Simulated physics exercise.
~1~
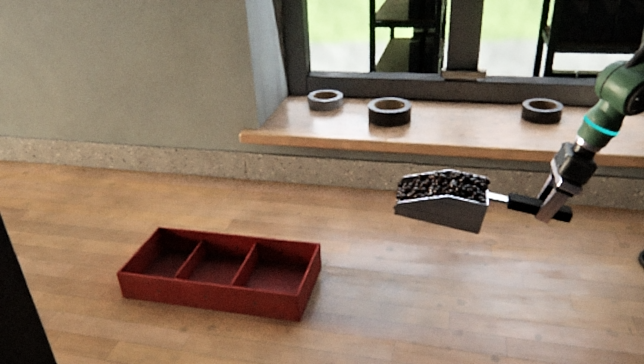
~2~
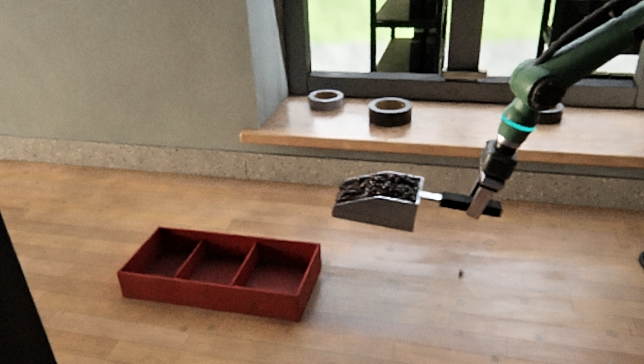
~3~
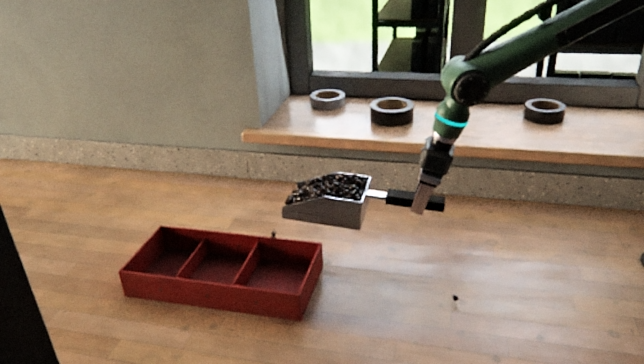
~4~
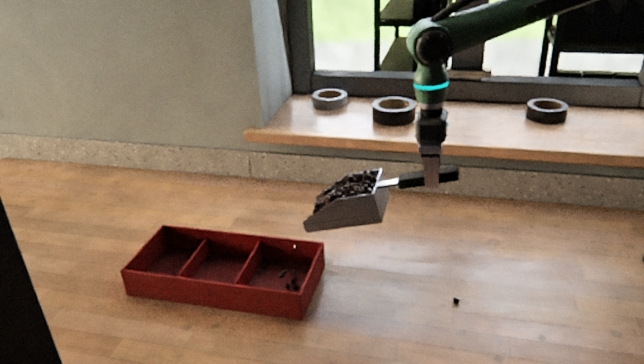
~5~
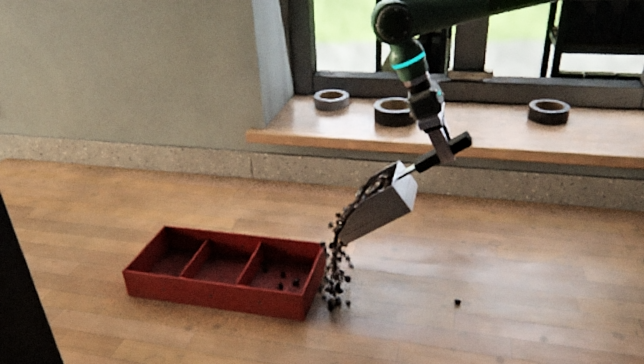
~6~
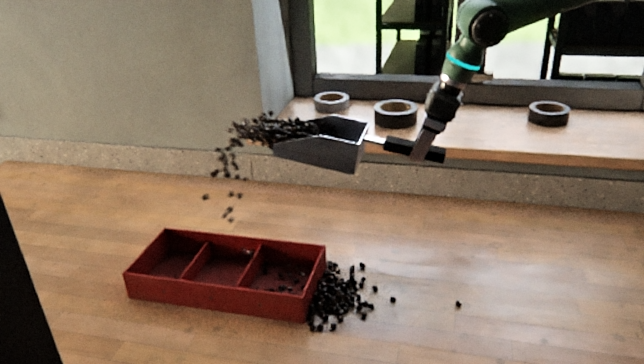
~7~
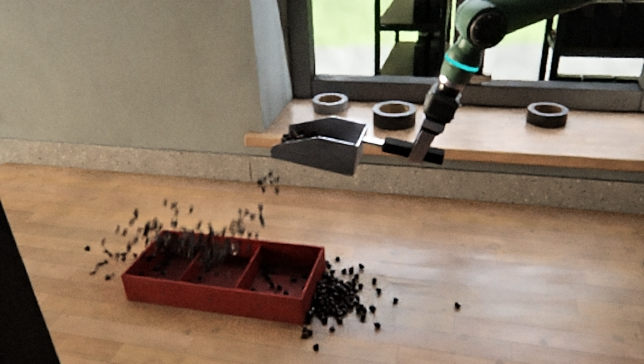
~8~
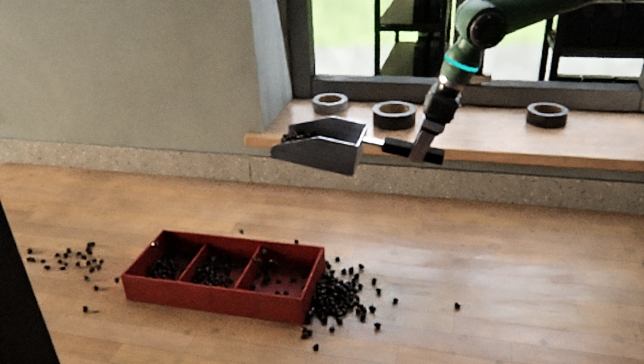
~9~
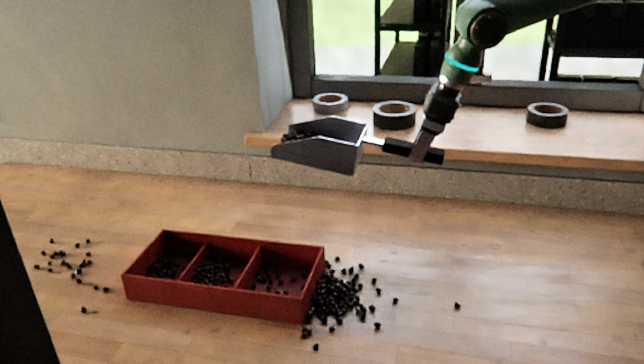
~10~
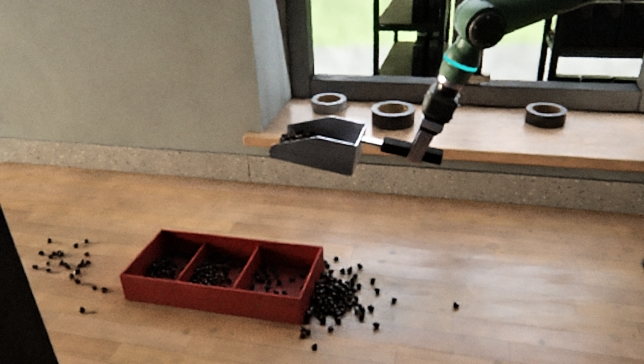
Dark beans spilled from a scoop that a green robot arm carried left and tipped beside a red three-part box, then swung up and flung more leftward, leaving some in all the compartments, many scattered on both sides, and some still in the scoop.
